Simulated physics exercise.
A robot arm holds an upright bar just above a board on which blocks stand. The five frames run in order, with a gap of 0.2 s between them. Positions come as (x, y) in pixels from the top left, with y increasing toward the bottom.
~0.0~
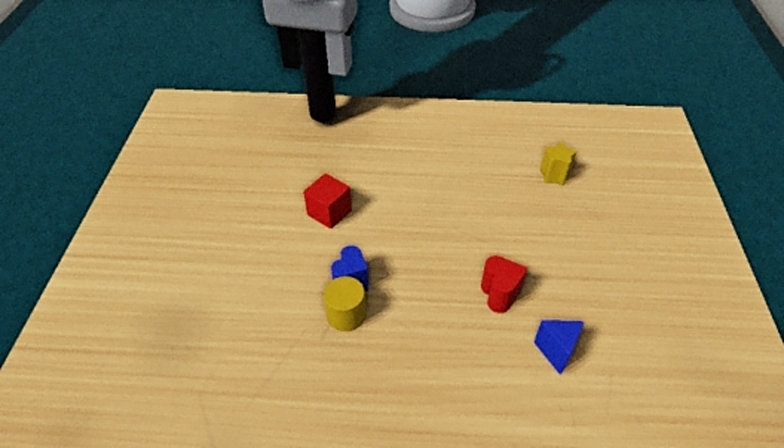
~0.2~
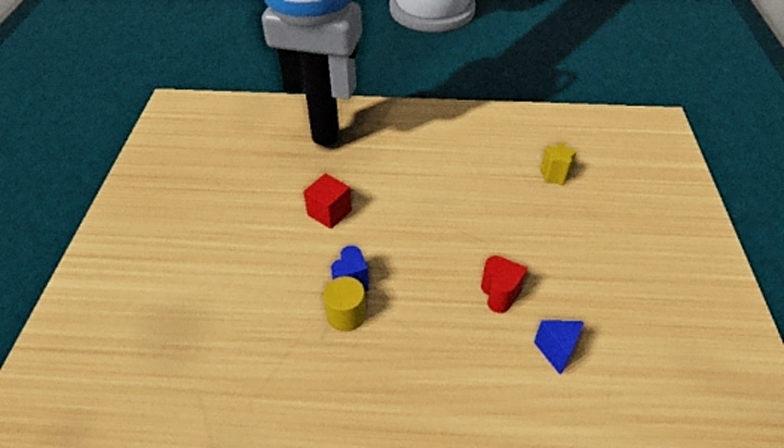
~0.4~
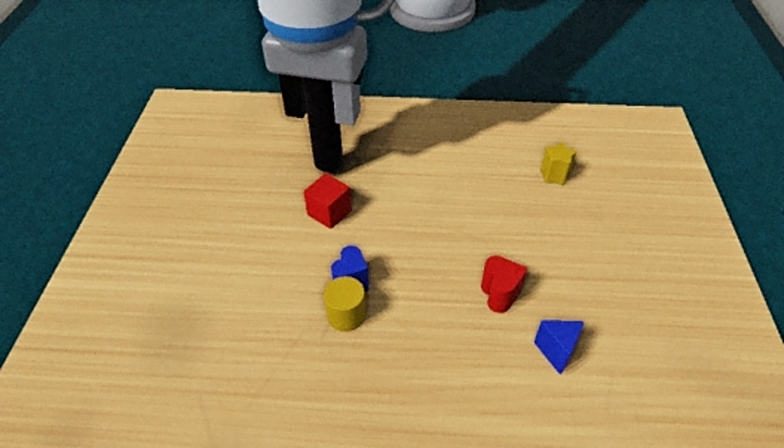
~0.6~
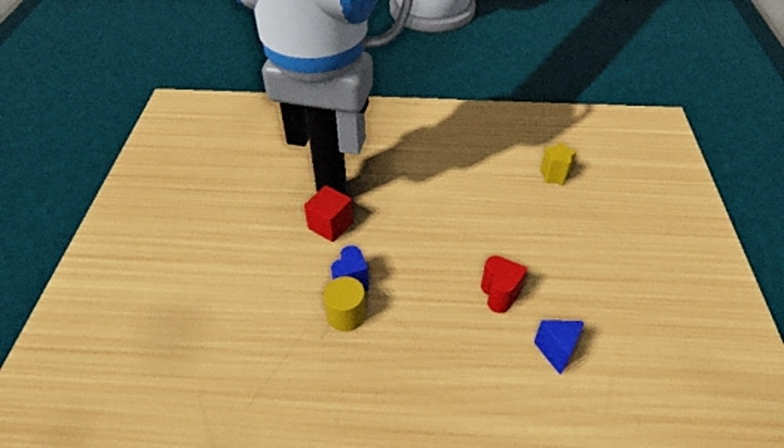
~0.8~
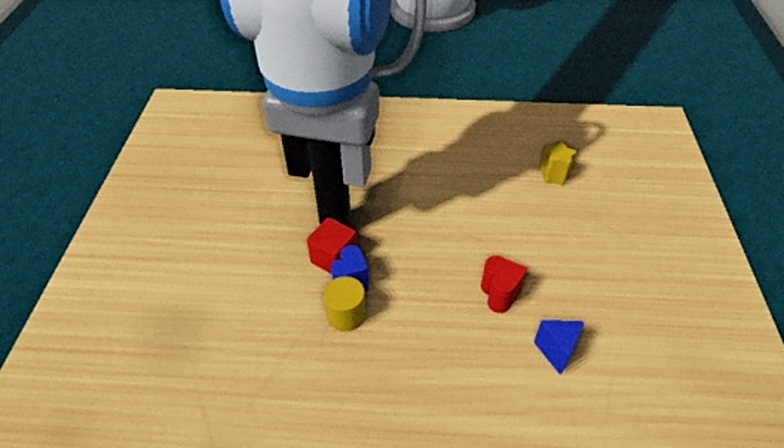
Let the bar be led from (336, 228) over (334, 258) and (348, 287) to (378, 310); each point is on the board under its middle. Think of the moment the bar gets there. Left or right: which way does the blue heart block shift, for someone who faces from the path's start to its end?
Picture yourself facing from the start of the path to its end: The blue heart block moves off to your left.
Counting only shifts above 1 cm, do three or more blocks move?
I believe so.
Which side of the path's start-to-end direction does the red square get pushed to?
Right.
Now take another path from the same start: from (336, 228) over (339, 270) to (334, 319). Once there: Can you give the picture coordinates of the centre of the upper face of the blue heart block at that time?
Put as a pixel place, it's (367, 277).
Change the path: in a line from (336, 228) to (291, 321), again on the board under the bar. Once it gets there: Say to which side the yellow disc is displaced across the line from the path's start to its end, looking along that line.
Well, taking the path from its start to its end as straight ahead, the yellow disc moves to the left.
The first path, step by step. One third of the way, bar at (333, 250); red square at (325, 264), turned 20° anticlockwise; yellow disc at (347, 301); blue heart block at (359, 269).
Two thirds of the way, bar at (348, 280); red square at (320, 288); yellow disc at (349, 311); blue heart block at (373, 281).
At the end, bar at (378, 303); red square at (319, 289); yellow disc at (349, 312); blue heart block at (406, 302).
